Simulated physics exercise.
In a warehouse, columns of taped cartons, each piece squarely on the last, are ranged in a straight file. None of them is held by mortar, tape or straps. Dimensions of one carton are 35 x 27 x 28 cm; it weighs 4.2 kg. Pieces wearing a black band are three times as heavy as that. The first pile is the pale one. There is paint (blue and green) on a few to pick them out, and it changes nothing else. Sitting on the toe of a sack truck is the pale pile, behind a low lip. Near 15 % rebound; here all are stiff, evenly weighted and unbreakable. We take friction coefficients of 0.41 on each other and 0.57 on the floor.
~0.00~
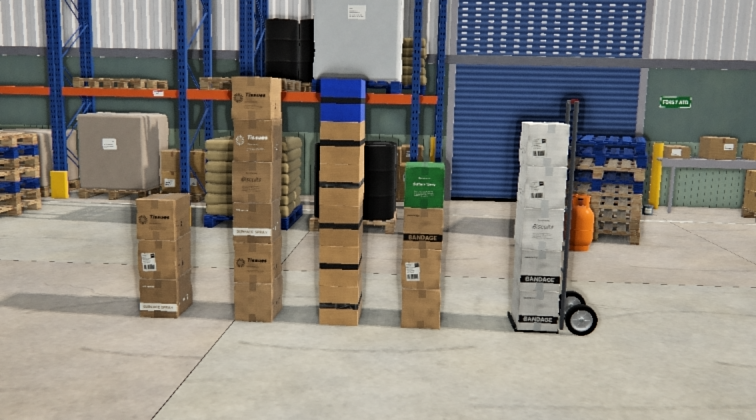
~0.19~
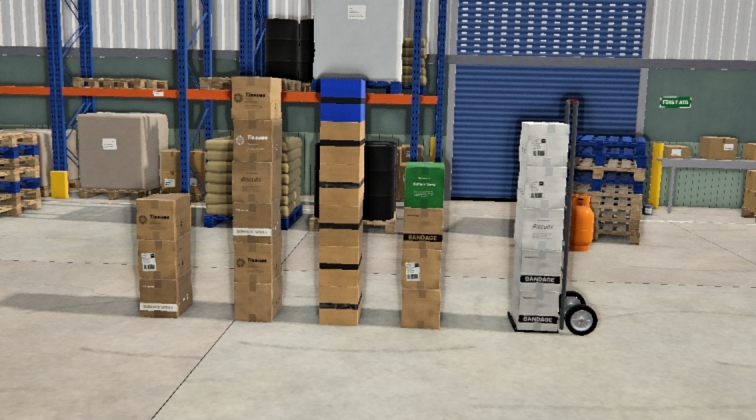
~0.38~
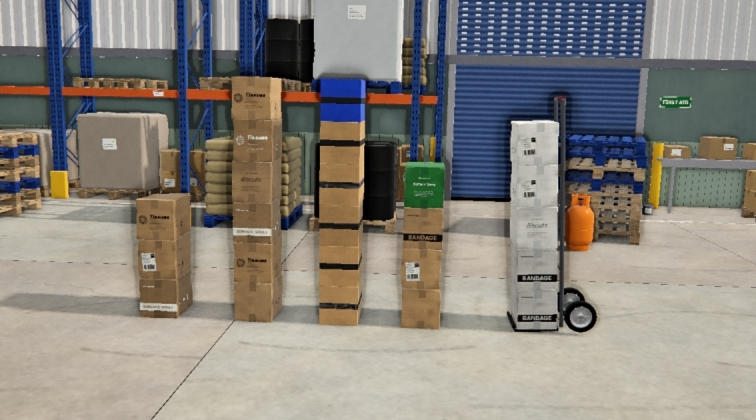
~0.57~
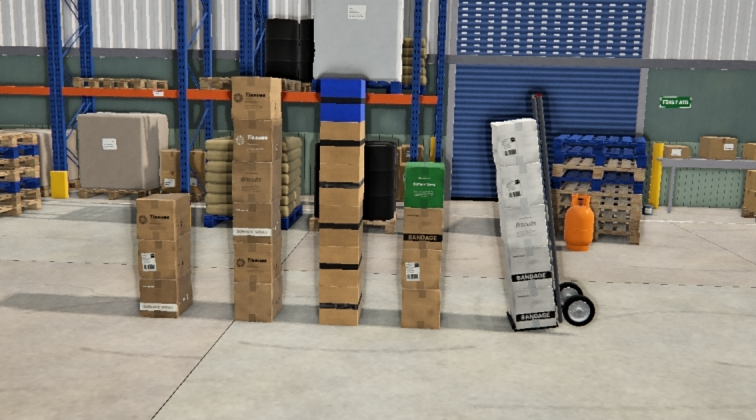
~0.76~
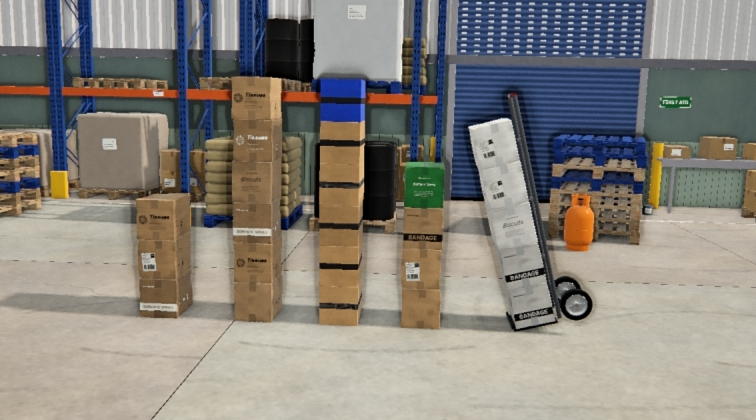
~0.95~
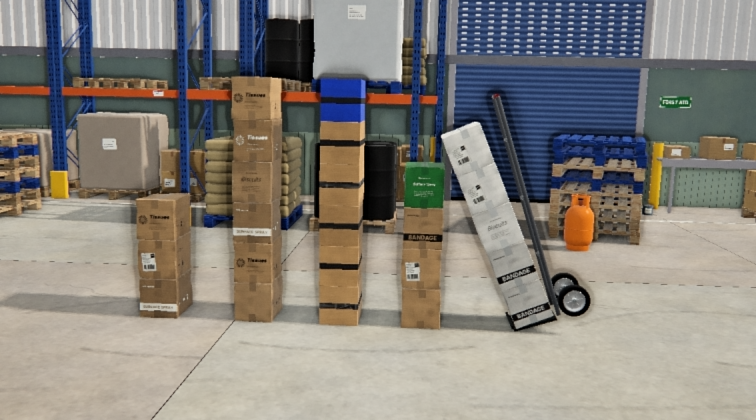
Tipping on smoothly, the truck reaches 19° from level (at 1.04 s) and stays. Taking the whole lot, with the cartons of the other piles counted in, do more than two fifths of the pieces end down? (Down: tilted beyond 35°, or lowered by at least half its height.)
No.
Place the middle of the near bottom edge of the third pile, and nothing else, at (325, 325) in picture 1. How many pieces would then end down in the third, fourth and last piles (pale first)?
You'd end with the third pile at 6, the fourth at 6 and the last at 3 down.
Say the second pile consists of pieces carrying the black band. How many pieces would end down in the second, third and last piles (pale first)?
Down at the end: Second pile 0, third pile 0, last pile 0.
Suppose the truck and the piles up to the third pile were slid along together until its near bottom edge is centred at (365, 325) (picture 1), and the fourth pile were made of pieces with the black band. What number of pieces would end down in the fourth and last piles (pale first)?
Fourth 0, last 0.
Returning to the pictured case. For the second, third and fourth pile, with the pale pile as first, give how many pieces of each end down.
For the second pile 0, for the third pile 0, for the fourth pile 0.
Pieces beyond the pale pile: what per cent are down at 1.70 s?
By then, 0 per cent.
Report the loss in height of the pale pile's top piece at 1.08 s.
10 cm.
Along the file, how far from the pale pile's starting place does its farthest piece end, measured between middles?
About 80 cm along.
Around 1.08 s, 0 of the pale pile down; none of the 19 other cartons down, 1 disturbed; green carton displaced 47 mm.
Around 1.34 s, 4 of the pale pile down; none of the 19 other cartons down, 4 disturbed; green carton tipped 10°.
Around 1.70 s, 5 of the pale pile down; none of the 19 other cartons down, 7 disturbed; green carton tipped 10°; blue carton displaced 43 mm.
Finally (3.1 s), 5 of the pale pile down; none of the 19 other cartons down, 4 disturbed; green carton tipped 6°; blue carton unmoved. That is 0 per cent. Seen by the last camera, middles, green carton near (381, 183), blue carton near (344, 100).
